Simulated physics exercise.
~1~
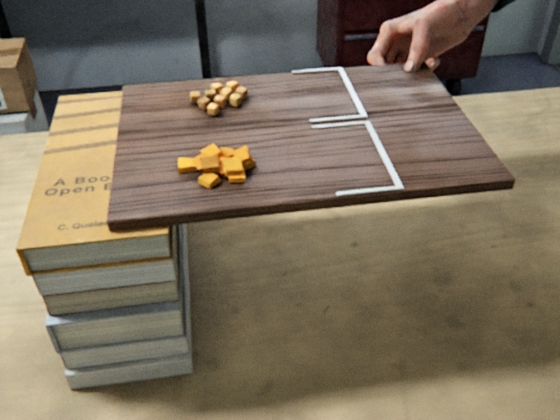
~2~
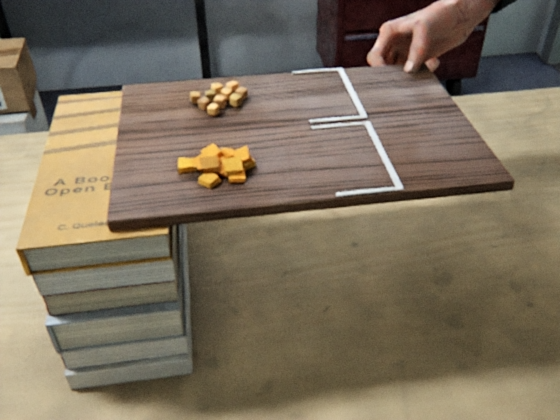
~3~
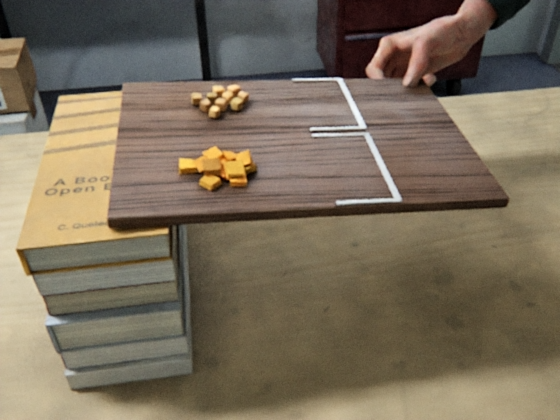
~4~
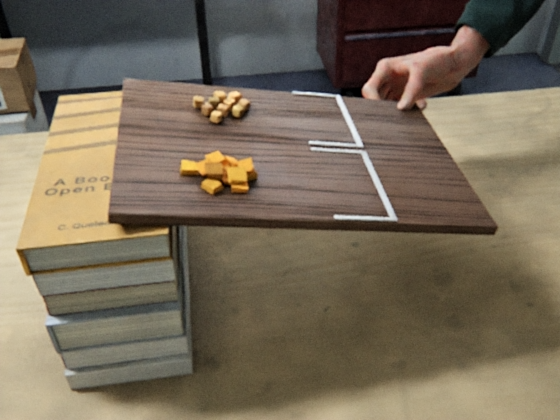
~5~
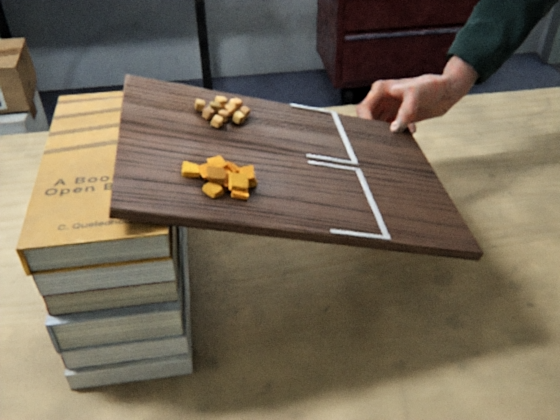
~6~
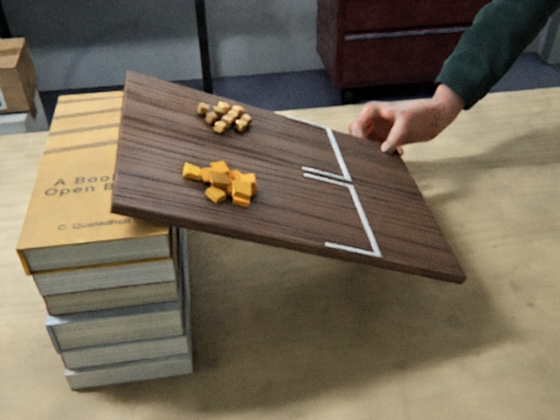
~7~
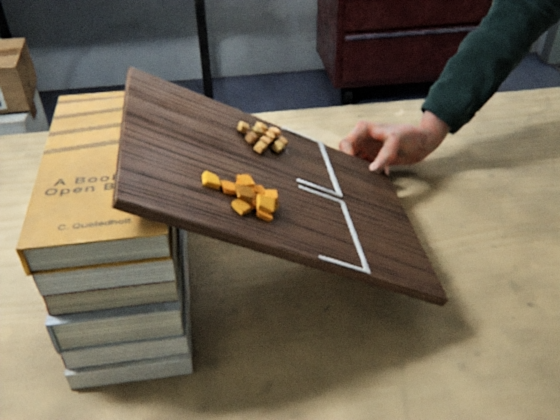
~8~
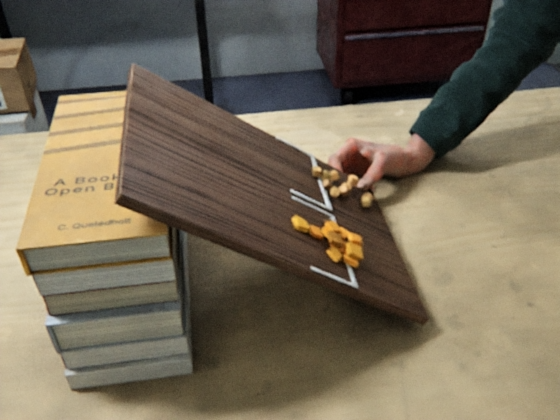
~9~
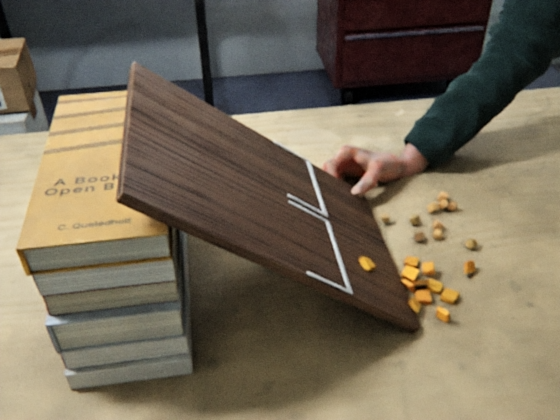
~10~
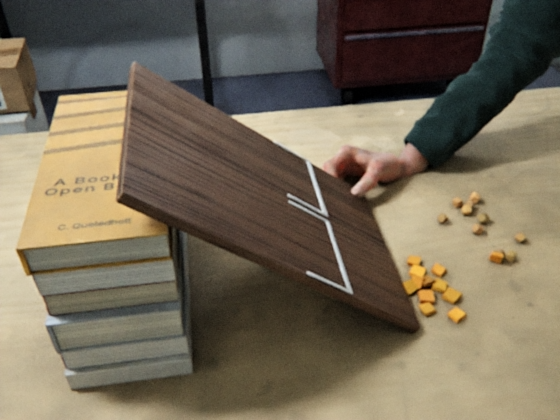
A hand lowers a board's right end until two small piles slide onto the table.
